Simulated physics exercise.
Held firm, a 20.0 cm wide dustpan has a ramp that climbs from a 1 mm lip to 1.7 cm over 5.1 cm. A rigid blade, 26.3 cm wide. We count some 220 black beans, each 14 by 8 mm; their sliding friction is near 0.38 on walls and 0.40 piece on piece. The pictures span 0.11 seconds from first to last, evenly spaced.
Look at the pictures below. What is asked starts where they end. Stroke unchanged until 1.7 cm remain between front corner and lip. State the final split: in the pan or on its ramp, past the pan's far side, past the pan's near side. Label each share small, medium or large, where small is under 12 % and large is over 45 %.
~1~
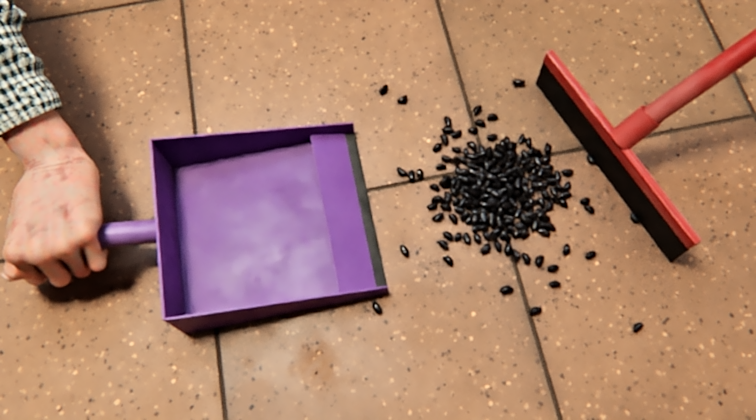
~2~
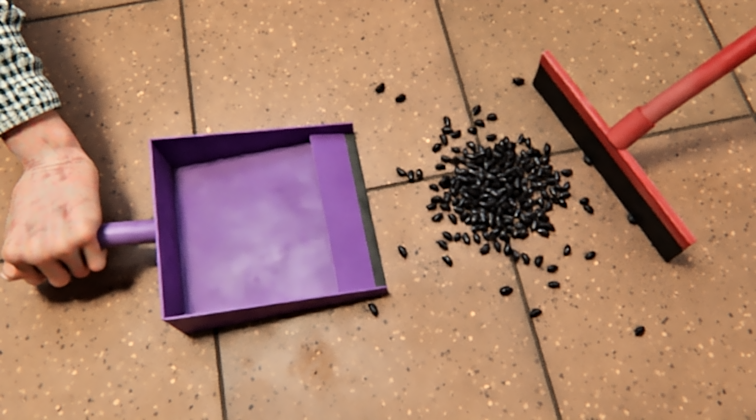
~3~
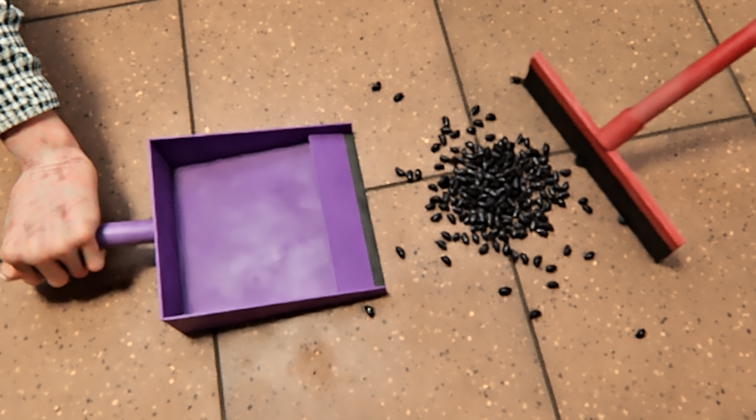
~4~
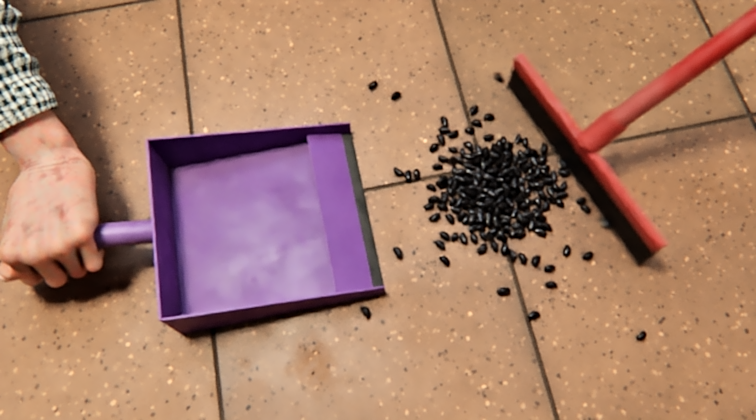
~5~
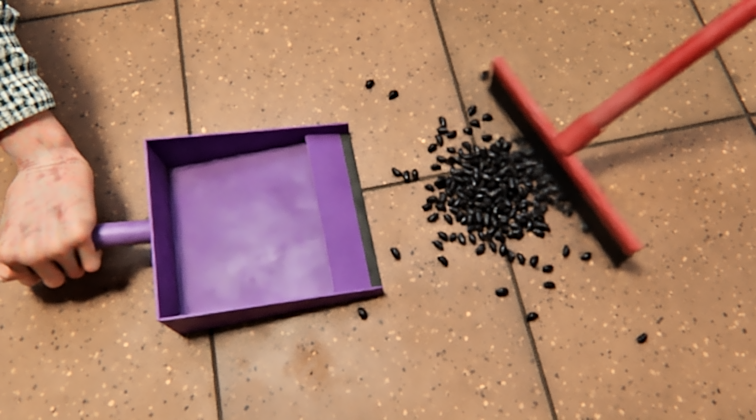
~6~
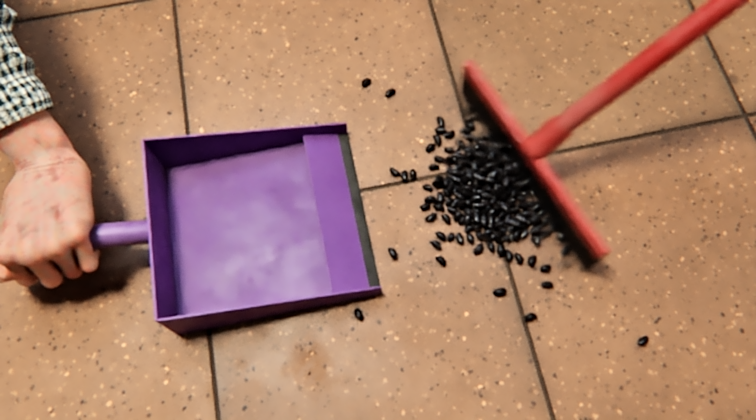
Pan: Large. Far side: Small. Near side: Medium.
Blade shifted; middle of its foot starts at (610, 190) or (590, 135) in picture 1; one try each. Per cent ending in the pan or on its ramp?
Some 50 and 45 per cent.
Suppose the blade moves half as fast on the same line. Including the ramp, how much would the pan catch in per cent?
Then roughly 15 per cent.
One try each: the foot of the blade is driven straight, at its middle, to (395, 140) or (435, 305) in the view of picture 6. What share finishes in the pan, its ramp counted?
The two tries give roughly 35 and 40 %.
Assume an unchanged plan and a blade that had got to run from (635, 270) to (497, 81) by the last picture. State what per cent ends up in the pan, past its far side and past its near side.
The pan gets 35, the far side 0 and the near side 30.
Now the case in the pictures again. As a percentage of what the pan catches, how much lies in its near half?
About 60 %.
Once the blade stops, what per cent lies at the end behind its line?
Close to 5 percent.
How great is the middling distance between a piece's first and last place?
About 20 cm.
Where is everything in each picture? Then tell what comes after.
In the first picture, blade from (691, 243) to (549, 59), moved 0.0 cm, 0 of the pieces shifted so far; middle of the pieces at (501, 192); pan at (258, 231).
In the second picture, blade from (687, 243) to (545, 59), moved 0.4 cm, 1 of the pieces shifted so far; middle of the pieces at (500, 192).
In the third picture, blade from (676, 244) to (535, 60), moved 1.4 cm, 7 of the pieces shifted so far; middle of the pieces at (499, 192).
In the fourth picture, blade from (657, 246) to (519, 62), moved 3.1 cm, 9 of the pieces shifted so far; middle of the pieces at (490, 191).
In the fifth picture, blade from (633, 249) to (497, 65), moved 5.5 cm, 35 of the pieces shifted so far; middle of the pieces at (488, 191).
In the sixth picture, blade from (601, 253) to (468, 68), moved 8.6 cm, 129 of the pieces shifted so far; middle of the pieces at (484, 192); pan at (251, 231).
Then, 0.06 s after the last picture, middle of the blade 10 cm from the lip; 0 % over the lip, far side 0 %, near side 10 %.
Then, 0.10 s after the last picture, middle of the blade 7 cm from the lip; 0 % over the lip, far side 5 %, near side 15 %.
Then, 0.29 s after the last picture, middle of the blade 6 cm from the lip; 55 % over the lip, far side 5 %, near side 20 %.
In the end, pan 50 %, far side 5 %, near side 20 %, in front of the lip or behind the blade 25 %.
